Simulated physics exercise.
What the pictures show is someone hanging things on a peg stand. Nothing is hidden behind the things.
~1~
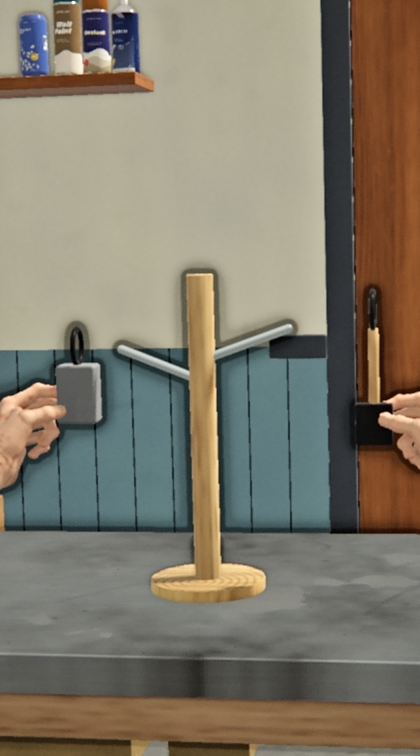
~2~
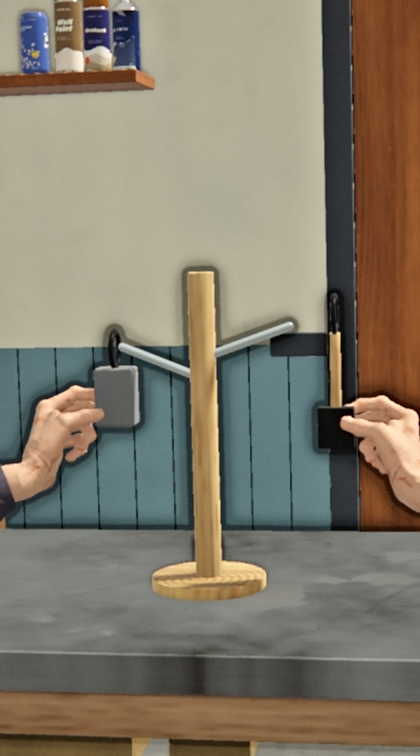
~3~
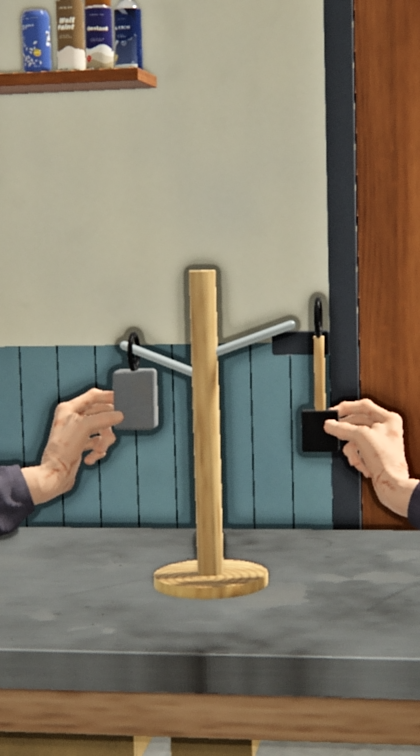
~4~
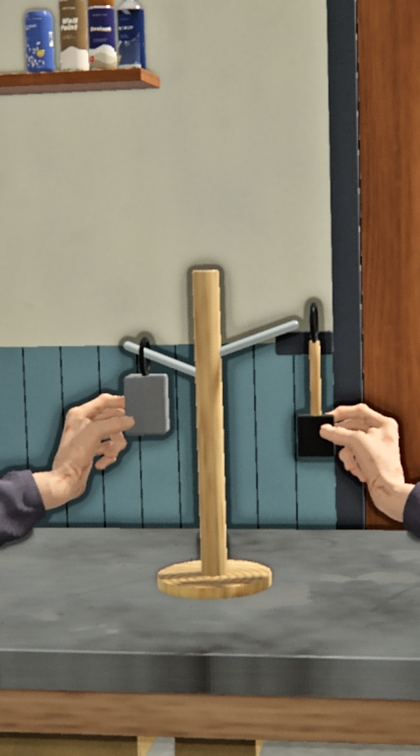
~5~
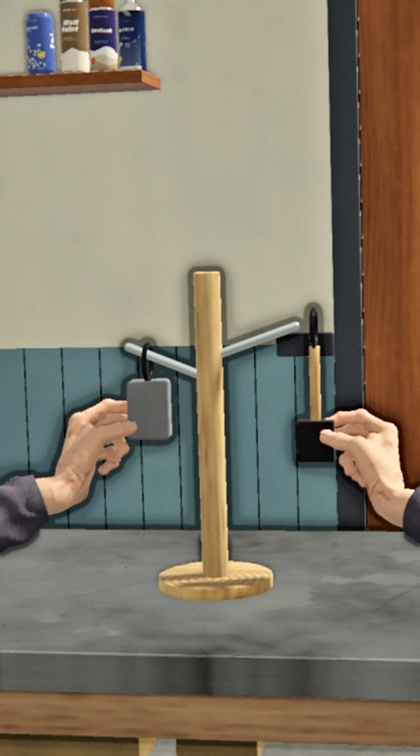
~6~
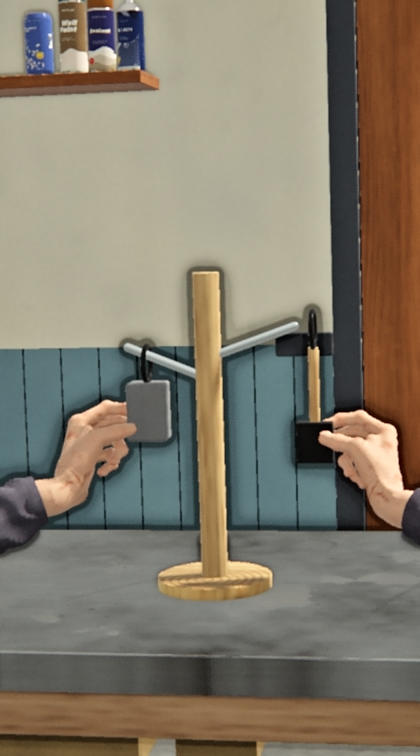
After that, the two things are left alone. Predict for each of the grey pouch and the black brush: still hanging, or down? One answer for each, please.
My prediction: The grey pouch still hanging; the black brush down.
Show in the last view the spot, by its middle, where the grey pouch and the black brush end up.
Final spots: Grey pouch at (175, 406), black brush at (317, 512).
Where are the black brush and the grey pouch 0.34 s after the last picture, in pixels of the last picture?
First: (317, 491). Second: (173, 405).
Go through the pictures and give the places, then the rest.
The first picture shows still on the way; grey pouch (78, 374); black brush (374, 367); peg stand (207, 433).
The second picture shows still on the way; black brush (336, 371); peg stand (208, 431).
The third picture shows still on the way; grey pouch (135, 380); peg stand (209, 429).
The fourth picture shows still on the way; black brush (315, 379); peg stand (213, 429).
The fifth picture shows still on the way; grey pouch (148, 390); peg stand (214, 431).
The sixth picture shows in place, still held; grey pouch (148, 392); black brush (314, 385); peg stand (213, 431).
Then, 0.14 s later than the last frame, grey pouch tilted by 16° near (157, 399); black brush shifted about its own width near (315, 421).
Then, 0.22 s later than the last frame, grey pouch tilted by 9° near (168, 402); black brush dropping near (317, 500).
Then, 0.34 s later than the last frame, grey pouch tilted by 11° near (173, 405); black brush fallen near (317, 491).
When it is over, the grey pouch stays on its peg, near (176, 406); the black brush falls off, near (317, 512).
